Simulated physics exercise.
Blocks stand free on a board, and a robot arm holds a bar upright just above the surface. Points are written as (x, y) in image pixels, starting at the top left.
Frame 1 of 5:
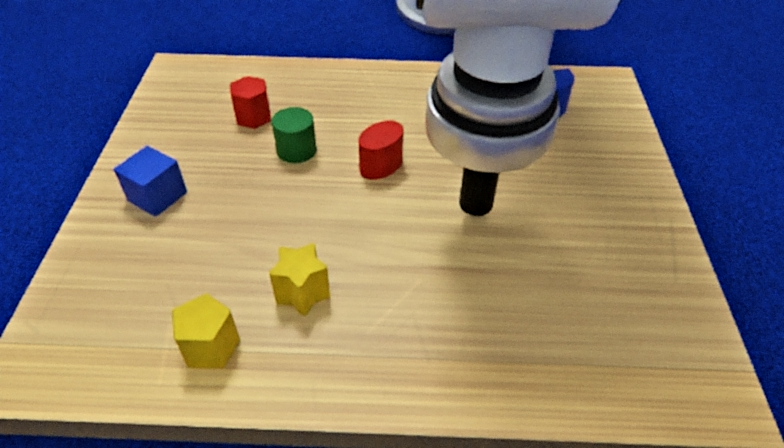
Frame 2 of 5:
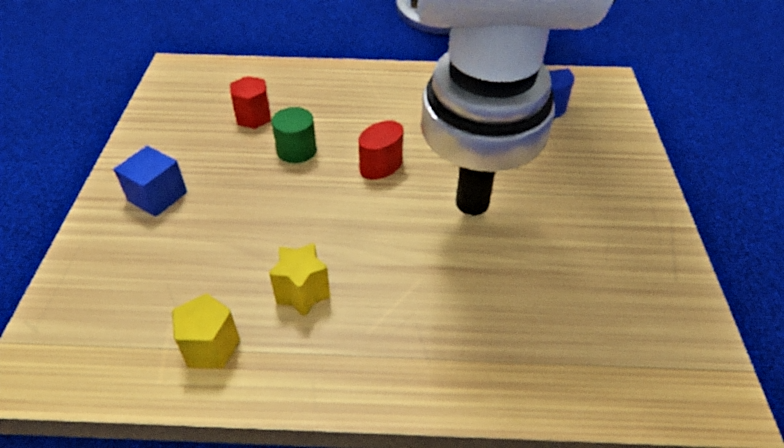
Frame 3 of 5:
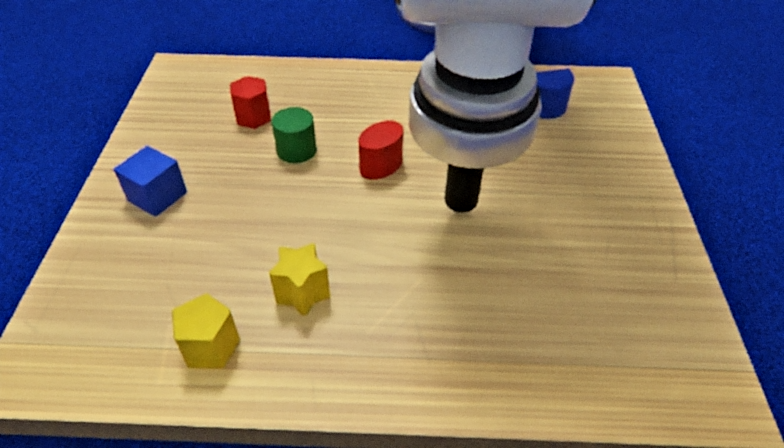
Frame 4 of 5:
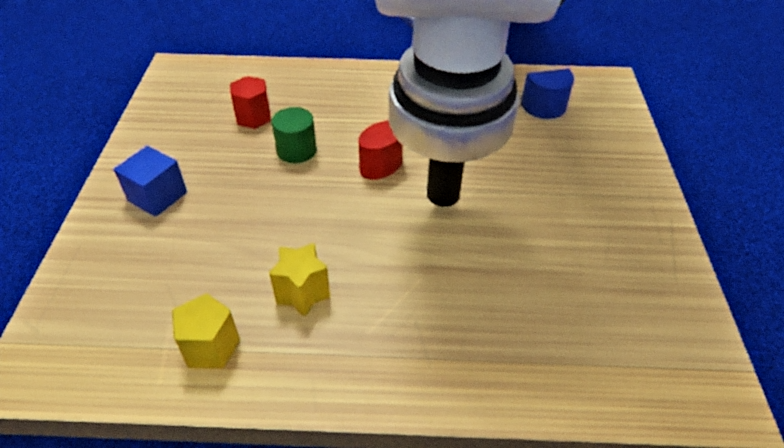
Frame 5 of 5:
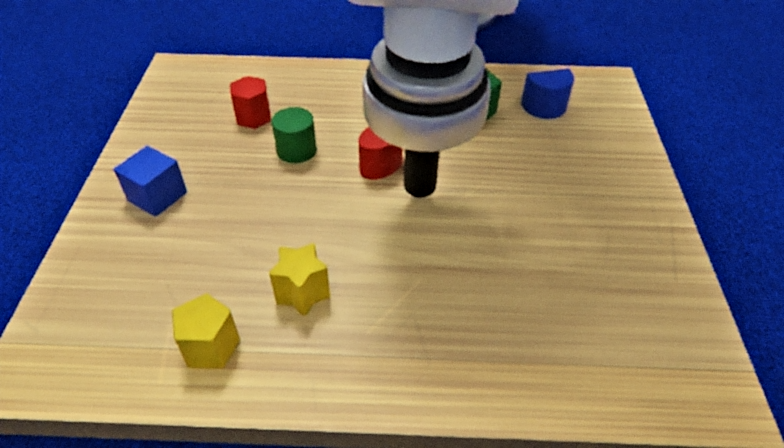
The clip opens on a wooden board scattered with red, green, blue and yellow blocks, a white robot arm holding a black bar upright right of the red oval. The arm moves slightly left, then farther left and a little back, uncovering a blue block and partly hiding the red oval.
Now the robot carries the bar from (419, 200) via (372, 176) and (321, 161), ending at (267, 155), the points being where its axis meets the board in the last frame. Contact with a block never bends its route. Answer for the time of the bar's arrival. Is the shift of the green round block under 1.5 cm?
No, I don't think so.
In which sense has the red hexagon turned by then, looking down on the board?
Seen from overhead, it turns clockwise.
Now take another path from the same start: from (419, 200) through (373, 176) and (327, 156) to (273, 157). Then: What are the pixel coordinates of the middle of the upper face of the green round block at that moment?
Top centre: (242, 112).
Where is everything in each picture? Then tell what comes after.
Bar tip at (476, 205); block tops, red hexagon at (248, 86); green round block at (292, 119); red oval at (381, 134), in the first frame.
Bar at (472, 204); blocks unchanged, in the second frame.
Bar at (461, 201); blocks unchanged, in the third frame.
Bar at (443, 196); blocks unchanged, in the fourth frame.
Bar at (420, 186); red hexagon at (248, 86); green round block at (292, 119); red oval partly hidden, in the fifth frame.
On the path given first. One third of the way, bar at (370, 162); red oval at (371, 123), turned 40° clockwise.
Two thirds of the way, bar at (318, 147); green round block at (287, 117); red oval at (364, 119), turned 70° clockwise.
At the end, bar at (265, 141); red hexagon at (244, 82), turned 20° clockwise; green round block at (246, 104); red oval at (364, 119), turned 70° clockwise.
